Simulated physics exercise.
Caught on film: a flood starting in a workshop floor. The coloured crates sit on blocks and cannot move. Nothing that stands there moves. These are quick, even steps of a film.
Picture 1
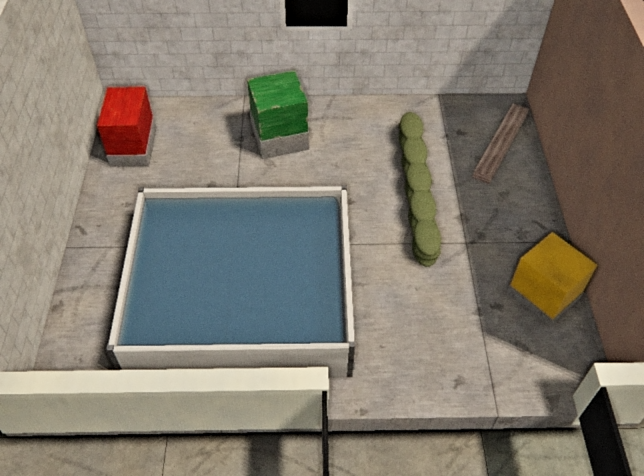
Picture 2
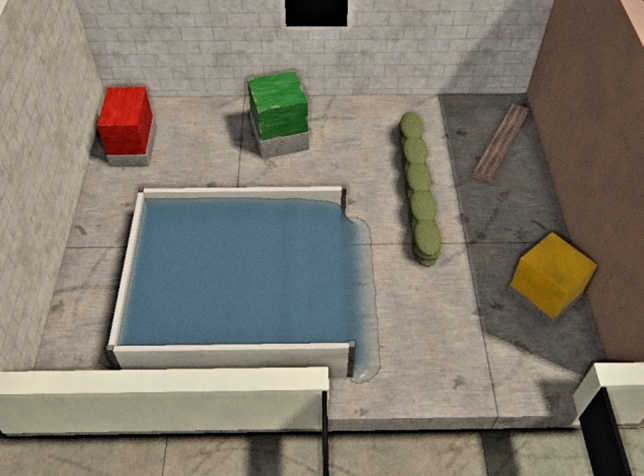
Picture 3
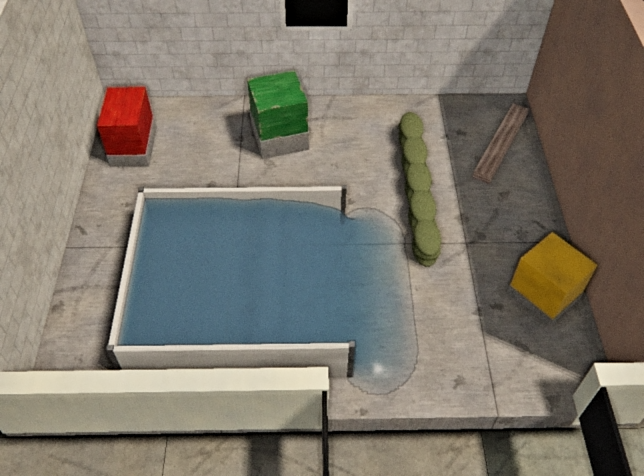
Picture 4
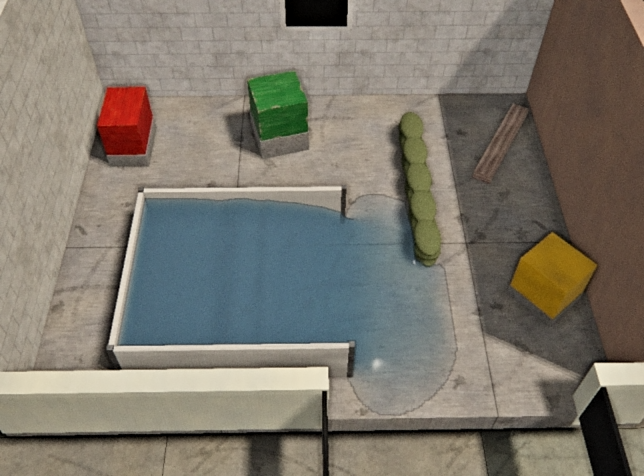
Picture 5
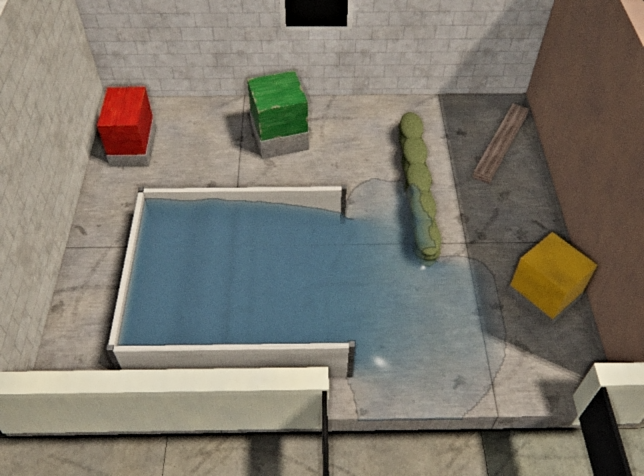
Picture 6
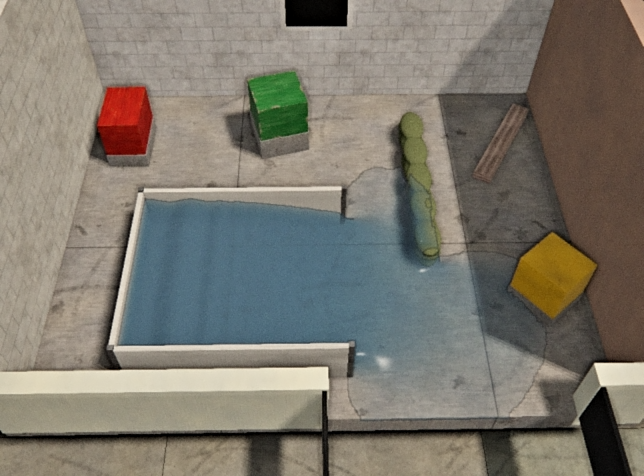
A walled tank of still blue water lost its right side, and the water poured out across the grey floor, spreading around the row of green bushes and over toward the yellow block.
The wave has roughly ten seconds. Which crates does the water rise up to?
In the end: The green crate keeps dry; the red crate keeps dry; the yellow crate is soaked.
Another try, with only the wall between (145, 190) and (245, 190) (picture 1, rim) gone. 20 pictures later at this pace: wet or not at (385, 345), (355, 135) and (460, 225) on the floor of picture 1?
In that order: Clear, awash, clear.
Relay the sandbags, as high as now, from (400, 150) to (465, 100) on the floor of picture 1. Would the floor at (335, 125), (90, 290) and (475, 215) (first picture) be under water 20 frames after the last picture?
One after the other: Dry, not flooded, flooded.
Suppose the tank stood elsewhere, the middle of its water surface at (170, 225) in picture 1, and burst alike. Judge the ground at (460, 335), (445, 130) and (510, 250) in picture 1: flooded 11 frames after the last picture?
One after the other: Awash, not flooded, covered.
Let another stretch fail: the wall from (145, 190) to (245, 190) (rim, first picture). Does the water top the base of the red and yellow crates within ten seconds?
My reading: The red one gets wet; the yellow one keeps dry.
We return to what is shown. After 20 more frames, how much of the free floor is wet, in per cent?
Some 65 per cent.
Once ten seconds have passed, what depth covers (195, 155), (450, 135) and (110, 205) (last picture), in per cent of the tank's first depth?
In turn 10, 10 and 10 in a hundred.
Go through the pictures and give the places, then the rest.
The first picture shows still water in the tank at (238, 265).
In the second picture, the front is at a hidden place, out from the gap at (344, 282).
In the third picture, the front is at (369, 213), out from the gap at (344, 284).
In the fourth picture, water pours out at (344, 285) and has run to (400, 206).
In the fifth picture, water pours out at (343, 285) and has run to a hidden place.
In the sixth picture, the front is at (537, 351), out from the gap at (343, 285).
A moment on, water covers 35 % of the floor; the green crate not reached, the red crate not reached, the yellow crate water round its plinth.
Next, water covers 45 % of the floor; the green crate water round its plinth, the red crate not reached, the yellow crate water round its plinth.
Then, water covers 65 % of the floor; the green crate water round its plinth, the red crate water round its plinth, the yellow crate water round its plinth.
Later, water covers 75 % of the floor; the green crate water round its plinth, the red crate water round its plinth, the yellow crate water round its plinth.
In the end, water covers 95 % of the floor; the green crate stayed above the water, the red crate stayed above the water, the yellow crate was topped.
